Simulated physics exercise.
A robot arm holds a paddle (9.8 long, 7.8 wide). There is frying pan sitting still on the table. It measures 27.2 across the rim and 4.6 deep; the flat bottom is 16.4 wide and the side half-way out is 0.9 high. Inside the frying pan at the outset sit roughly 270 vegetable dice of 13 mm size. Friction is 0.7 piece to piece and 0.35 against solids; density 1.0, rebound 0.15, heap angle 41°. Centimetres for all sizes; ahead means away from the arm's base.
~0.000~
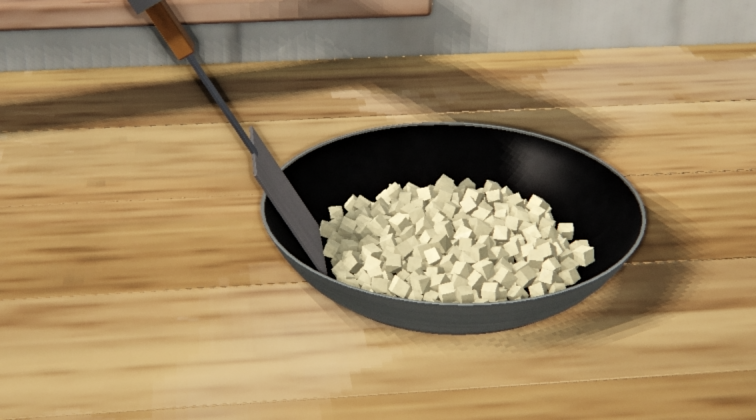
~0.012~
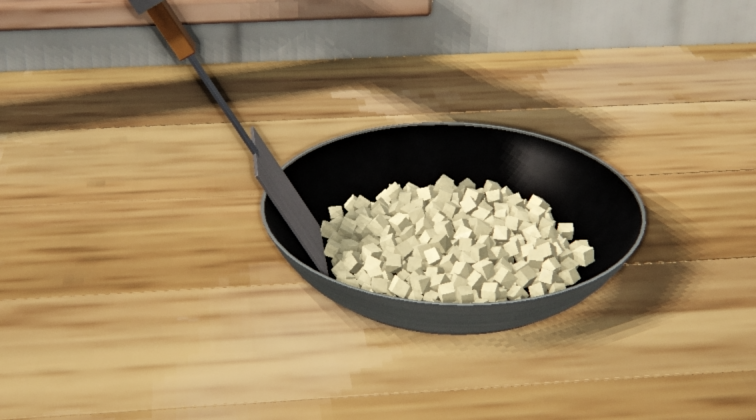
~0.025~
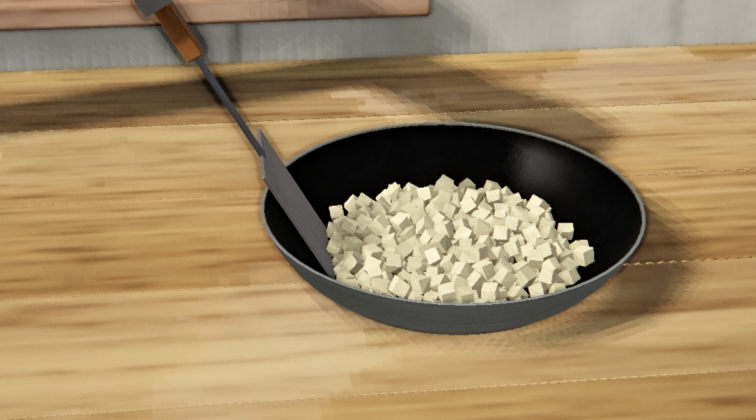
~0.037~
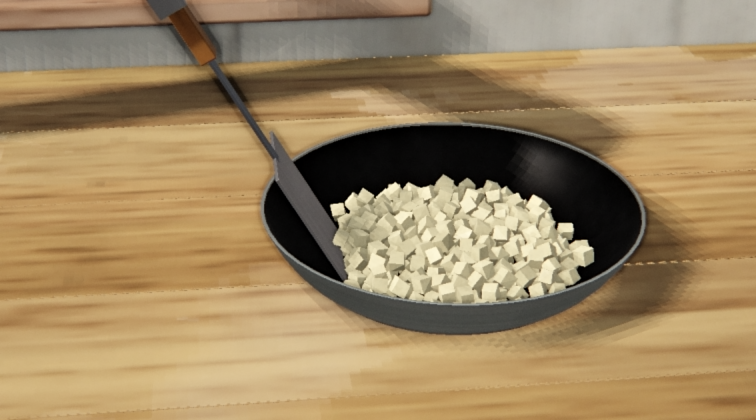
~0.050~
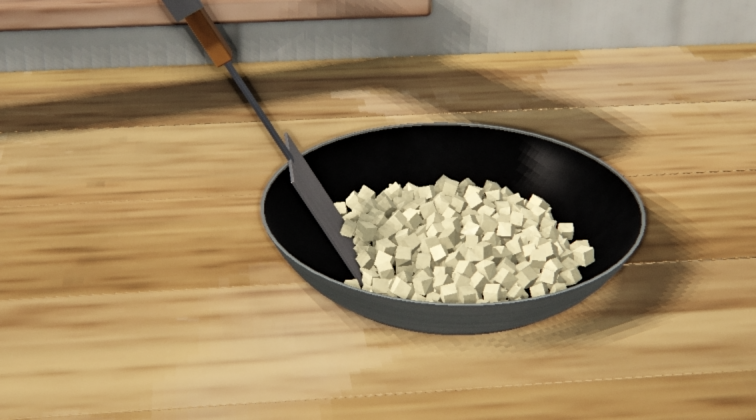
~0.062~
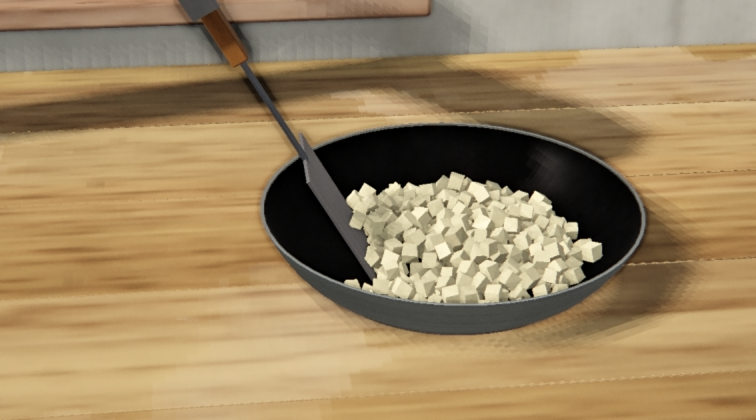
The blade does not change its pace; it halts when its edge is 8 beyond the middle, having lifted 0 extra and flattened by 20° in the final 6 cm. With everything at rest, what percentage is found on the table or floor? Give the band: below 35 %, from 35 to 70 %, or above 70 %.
Below 35 %.
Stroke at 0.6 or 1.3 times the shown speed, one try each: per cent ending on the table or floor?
Some 10 per cent, then some 20 per cent, on the table or floor.
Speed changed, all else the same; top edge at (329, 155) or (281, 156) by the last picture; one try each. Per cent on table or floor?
Roughly 20 per cent, then roughly 5 per cent.
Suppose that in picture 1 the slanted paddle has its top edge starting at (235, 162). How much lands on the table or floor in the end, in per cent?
About 10 per cent.
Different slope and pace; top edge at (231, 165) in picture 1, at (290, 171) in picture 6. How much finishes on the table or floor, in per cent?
Close to 15 in a hundred.
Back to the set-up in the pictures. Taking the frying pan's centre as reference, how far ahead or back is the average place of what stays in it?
It rests close to 5.5 centimetres ahead of centre.
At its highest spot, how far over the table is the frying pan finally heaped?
6.5 cm.
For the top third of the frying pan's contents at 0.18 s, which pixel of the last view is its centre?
The middle lies somewhere about (585, 209).
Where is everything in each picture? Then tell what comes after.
The first picture shows paddle top edge at (253, 150), sloping 61°; upper third of the load around (466, 232), from x 330 to 585, top at y 185; 272 in the frying pan.
The second picture shows paddle top edge at (254, 150), sloping 61°; upper third of the load around (466, 231), from x 330 to 585, top at y 185.
The third picture shows paddle top edge at (261, 152), sloping 61°; upper third of the load around (464, 230), from x 335 to 585, top at y 185.
The fourth picture shows paddle top edge at (274, 155), sloping 61°; upper third of the load around (454, 230), from x 340 to 585, top at y 185.
The fifth picture shows paddle top edge at (289, 156), sloping 61°; upper third of the load around (456, 227), from x 340 to 585, top at y 185.
The sixth picture shows paddle top edge at (304, 156), sloping 61°; upper third of the load around (463, 222), from x 340 to 590, top at y 180; 272 in the frying pan.
By 0.12 s, sloping 61°, highest piece 5 above the table; 272 in the frying pan.
By 0.18 s, sloping 55°, highest piece 7 above the table; 271 in the frying pan, 1 on the blade or in flight.
By 0.41 s, sloping 41°, highest piece 6 above the table; 237 in the frying pan, 34 on the table or floor, 1 on the blade or in flight.
By 1.46 s, sloping 41°, highest piece 6 above the table; 237 in the frying pan, 35 on the table or floor.
Final count, 237 in the frying pan, 35 on the table or floor. That is 13 % on the table or floor.
